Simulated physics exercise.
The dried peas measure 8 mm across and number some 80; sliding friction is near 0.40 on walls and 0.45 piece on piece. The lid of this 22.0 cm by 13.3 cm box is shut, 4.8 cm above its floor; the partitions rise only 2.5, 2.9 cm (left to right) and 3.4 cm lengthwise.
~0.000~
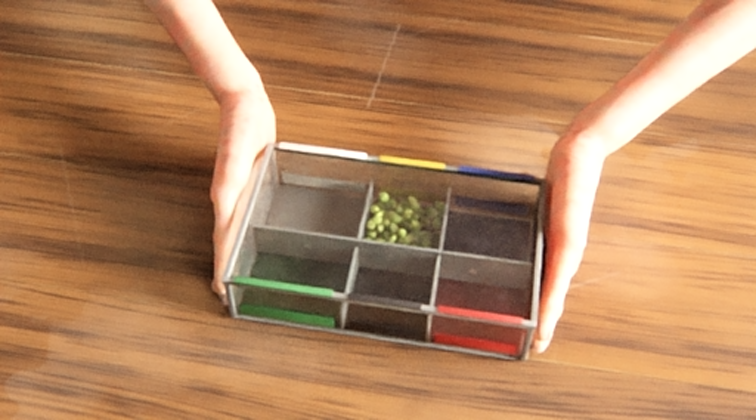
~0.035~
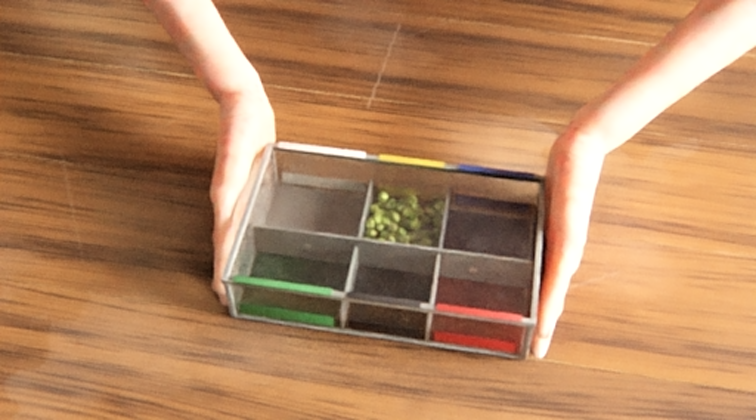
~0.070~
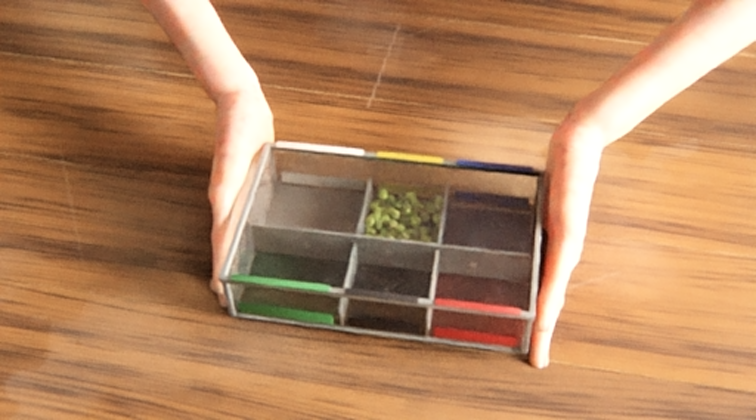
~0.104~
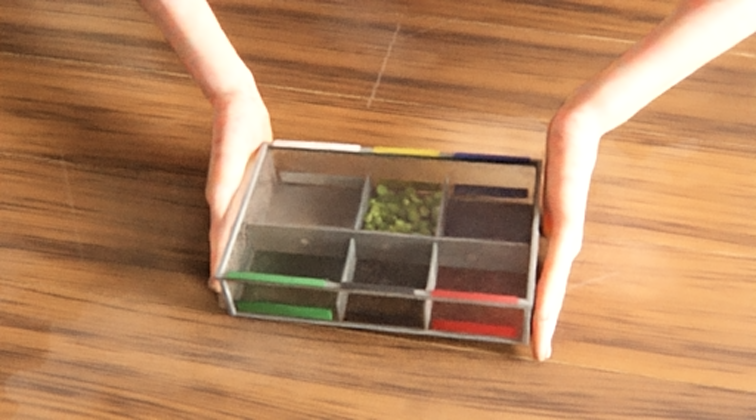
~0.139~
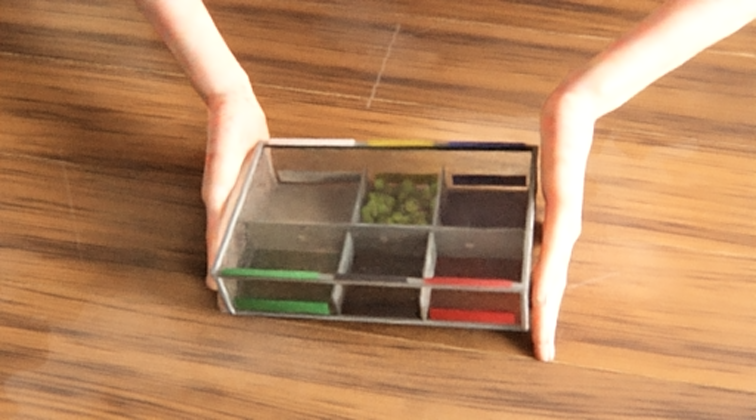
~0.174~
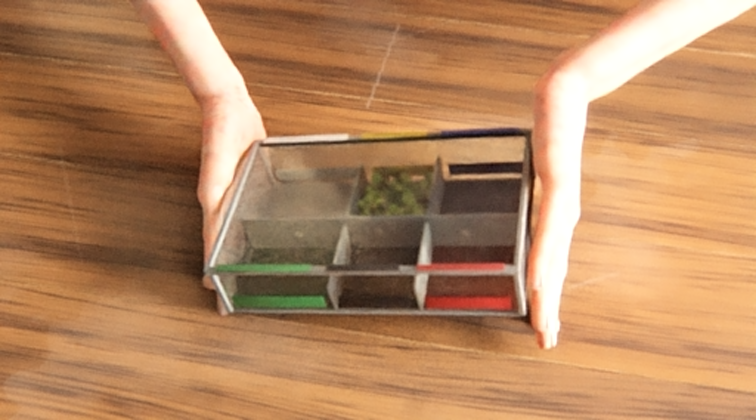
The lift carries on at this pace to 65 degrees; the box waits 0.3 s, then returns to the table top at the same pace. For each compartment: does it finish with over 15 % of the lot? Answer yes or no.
Red: No, blue: No, green: No, yellow: Yes, white: No, black: No.
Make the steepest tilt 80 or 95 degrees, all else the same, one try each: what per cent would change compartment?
About 45 and 90 per cent.
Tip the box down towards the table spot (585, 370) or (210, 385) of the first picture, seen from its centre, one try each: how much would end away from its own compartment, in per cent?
Some 10 and 20 per cent.
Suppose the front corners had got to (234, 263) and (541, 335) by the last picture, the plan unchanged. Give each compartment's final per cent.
Red 5, blue 5, green 0, yellow 95, white 0, black 0.
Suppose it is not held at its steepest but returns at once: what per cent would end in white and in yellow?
Then: White 15, yellow 85.
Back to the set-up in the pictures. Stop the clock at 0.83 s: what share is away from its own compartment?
About 10 per cent.
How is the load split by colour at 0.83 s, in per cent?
Red 0; blue 0; green 0; yellow 90; white 10; black 0.
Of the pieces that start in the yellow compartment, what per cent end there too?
Some 90 per cent.
Then, at 0.83 s, tilt 65 degrees; yellow 90 %, white 10 %.
After 1.27 s, tilt 37 degrees; yellow 90 %, white 10 %.
After 1.79 s, tilt 0 degrees; yellow 90 %, white 10 %.
At rest (2.2 s), red 0 %, blue 0 %, green 0 %, yellow 90 %, white 10 %, black 0 %.
